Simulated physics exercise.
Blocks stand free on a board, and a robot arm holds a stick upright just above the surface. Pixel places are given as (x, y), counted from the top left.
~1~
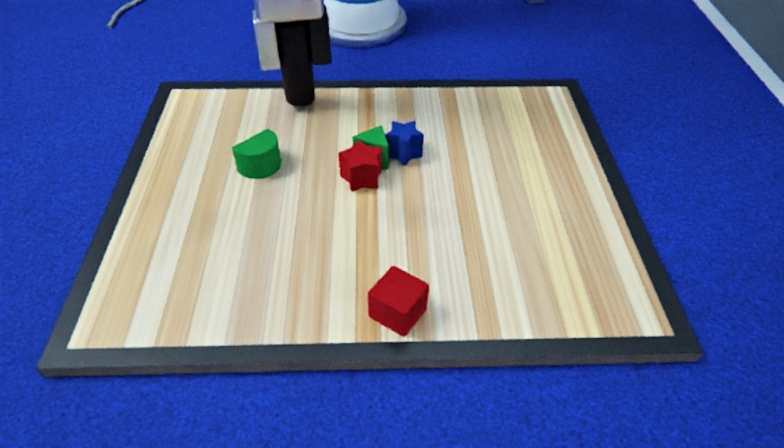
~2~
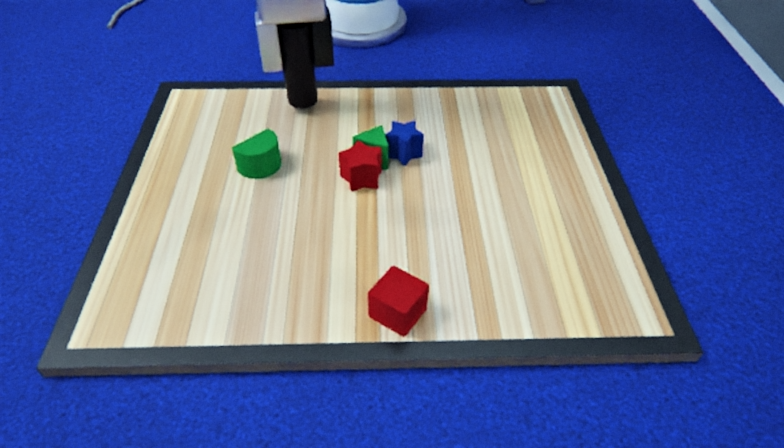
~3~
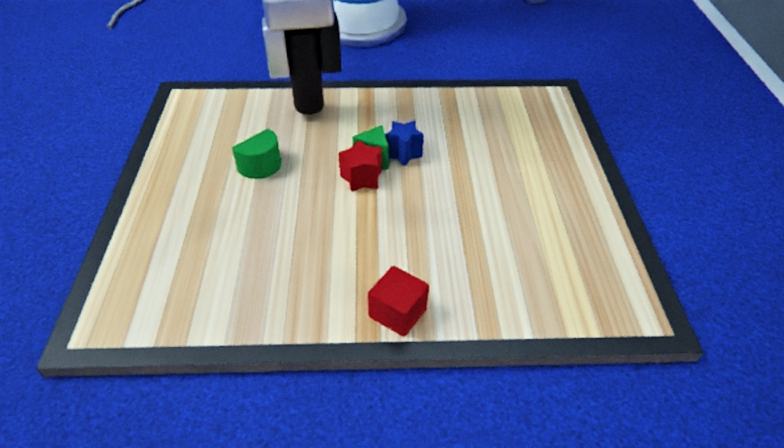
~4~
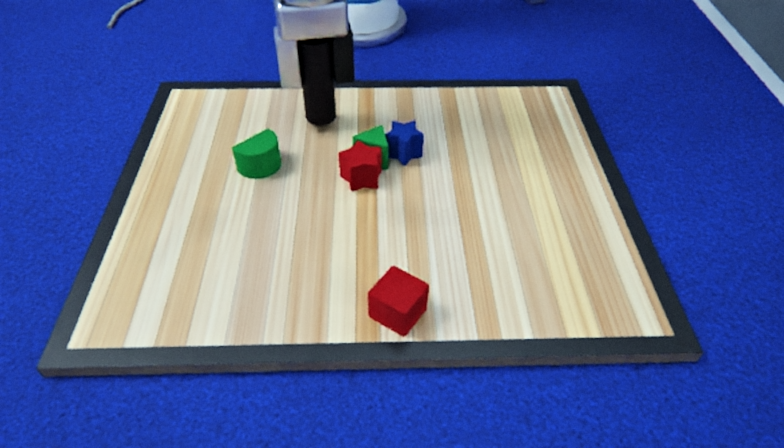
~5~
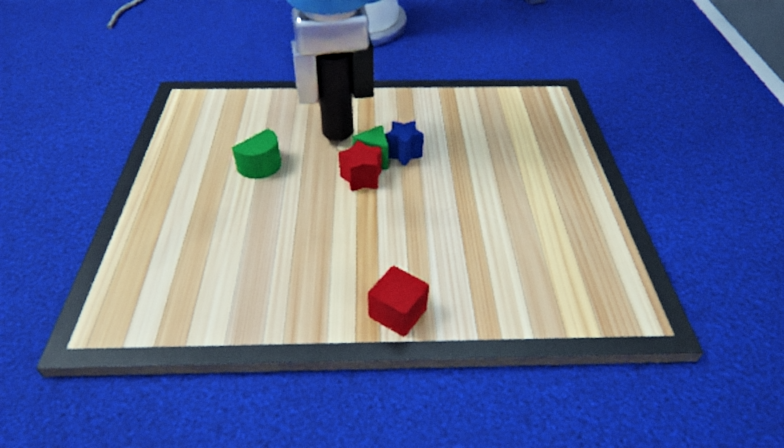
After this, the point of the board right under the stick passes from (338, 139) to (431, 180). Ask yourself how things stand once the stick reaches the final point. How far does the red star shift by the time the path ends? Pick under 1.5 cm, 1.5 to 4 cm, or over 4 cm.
Overall it shifts less than 1.5 cm.
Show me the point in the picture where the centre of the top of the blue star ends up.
By then it is at (442, 134).
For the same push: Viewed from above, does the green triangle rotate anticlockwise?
Answer: No.
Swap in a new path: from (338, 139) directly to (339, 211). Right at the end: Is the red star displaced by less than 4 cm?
Going by the path, yes.
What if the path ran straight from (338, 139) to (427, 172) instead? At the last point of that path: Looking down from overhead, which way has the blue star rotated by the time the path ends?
It rotates counterclockwise.
On the path given first. One third of the way, stick (368, 145); red star (361, 156); green triangle (385, 143); blue star (410, 131), turned 25° anticlockwise.
Two thirds of the way, stick (399, 159); red star (361, 157), turned 15° clockwise; green triangle (413, 159), turned 15° clockwise; blue star (432, 133), turned 85° anticlockwise.
At the end, stick (432, 173); green D-shaped block unmoved; red star (361, 157), turned 15° clockwise; green triangle (432, 176), turned 45° clockwise; blue star (442, 134), turned 140° anticlockwise.
